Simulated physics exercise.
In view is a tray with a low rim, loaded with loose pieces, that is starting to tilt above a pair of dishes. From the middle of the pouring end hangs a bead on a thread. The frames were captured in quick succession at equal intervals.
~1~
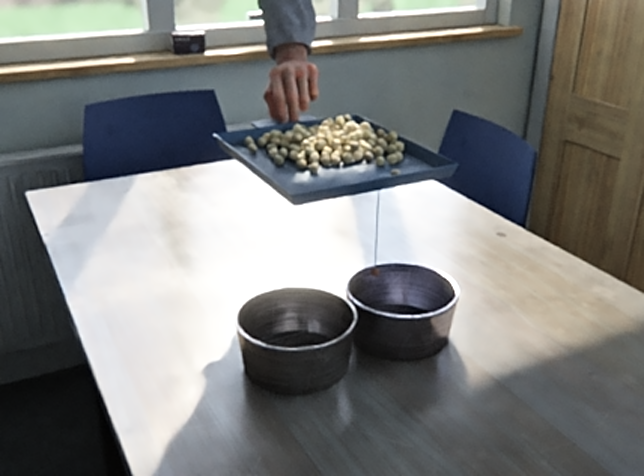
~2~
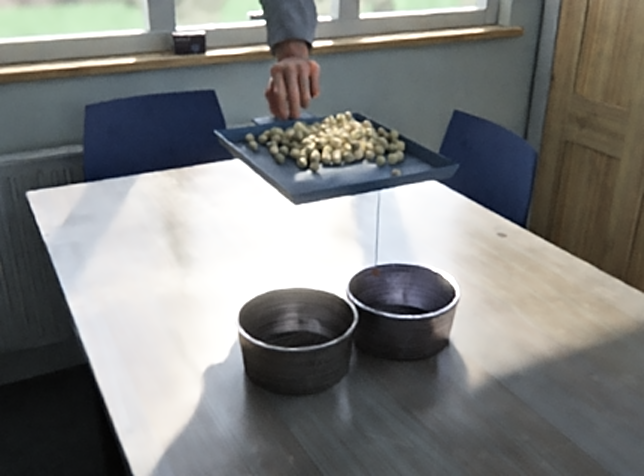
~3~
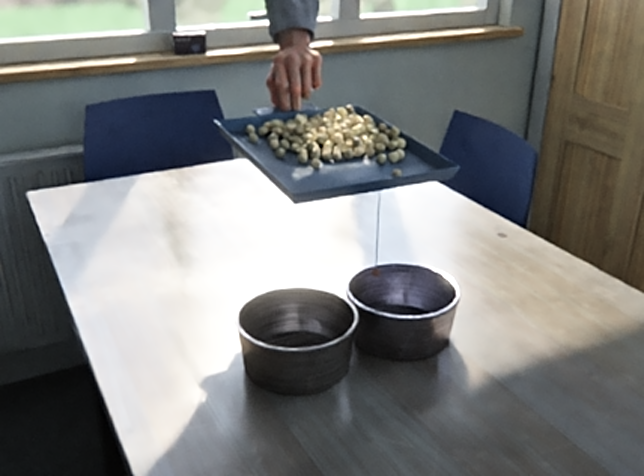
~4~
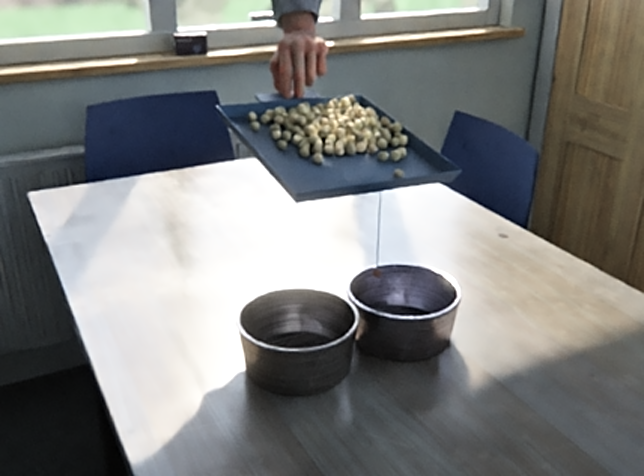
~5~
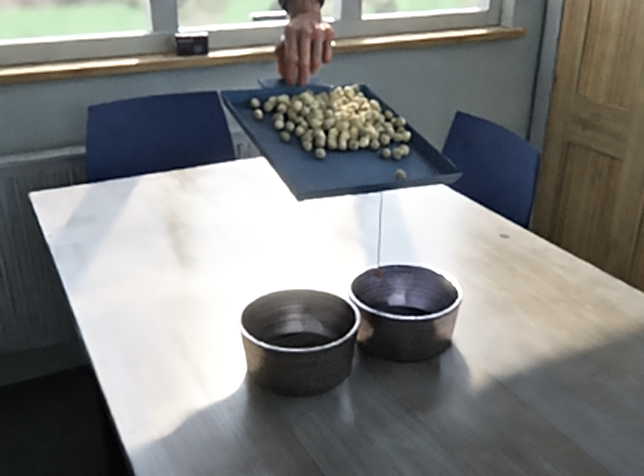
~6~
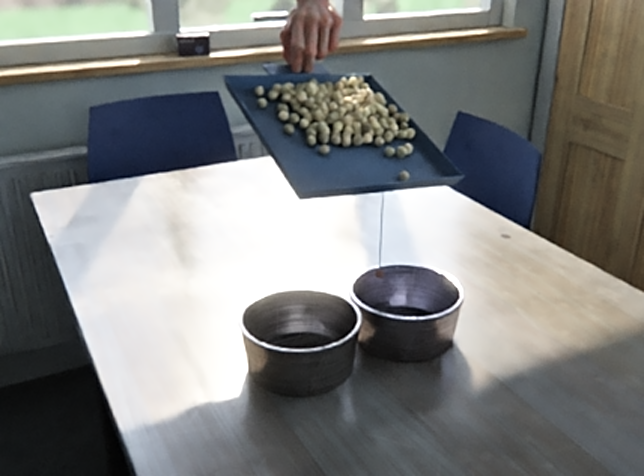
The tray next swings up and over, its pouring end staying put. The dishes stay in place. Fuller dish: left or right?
Right.
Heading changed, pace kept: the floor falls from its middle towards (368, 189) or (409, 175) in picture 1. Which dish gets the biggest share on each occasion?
Results - the dish on the right side first, the dish on the right side second.
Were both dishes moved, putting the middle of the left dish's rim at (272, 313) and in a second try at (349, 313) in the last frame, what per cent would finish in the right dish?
20 %, then 80 %.
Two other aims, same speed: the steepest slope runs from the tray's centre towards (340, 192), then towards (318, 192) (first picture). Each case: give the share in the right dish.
Lab note: Try one about 20 %, try two 0 %.
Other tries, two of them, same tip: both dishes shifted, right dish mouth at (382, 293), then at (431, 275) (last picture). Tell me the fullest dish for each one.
Result for the first try: The dish on the right side; for the second: The dish on the right side.
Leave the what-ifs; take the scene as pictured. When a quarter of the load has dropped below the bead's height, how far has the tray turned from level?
70° or so.
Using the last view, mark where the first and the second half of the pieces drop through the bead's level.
Early half: (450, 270); late half: (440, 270).
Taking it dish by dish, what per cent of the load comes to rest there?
Result - left dish: 0 %; right dish: 50 %.
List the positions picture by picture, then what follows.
In the first picture, corners of the pouring end at (294, 192) and (452, 163), level; middle of the load at (335, 138), macadamia nuts; left dish at (323, 365); right dish at (433, 332); bead on its thread at (375, 272).
In the second picture, corners of the pouring end at (295, 192) and (453, 164), level; middle of the load at (336, 137).
In the third picture, corners of the pouring end at (296, 191) and (454, 166), tipped barely, lowest at the right corner; middle of the load at (337, 131).
In the fourth picture, corners of the pouring end at (298, 190) and (455, 169), tipped a little, lowest at the right corner; middle of the load at (340, 124).
In the fifth picture, corners of the pouring end at (300, 189) and (457, 171), tipped a little, lowest at the right corner; middle of the load at (343, 116).
In the sixth picture, corners of the pouring end at (303, 188) and (458, 174), tipped clearly, lowest at the right corner; middle of the load at (347, 109); left dish at (327, 367); right dish at (437, 334).
Soon, tray tipped steeply; most on the tray; a small part in the right dish; a stray few outside both; about a quarter in the air.
A while on, tray tipped past a quarter turn; a stray few on the tray; about half in the right dish; about a third outside both; a small part in the air.
Towards the end, tray tipped past a quarter turn; about half in the right dish; about half outside both.
Finally, tray tipped past a quarter turn; none in the left dish; about half in the right dish; about half outside both.
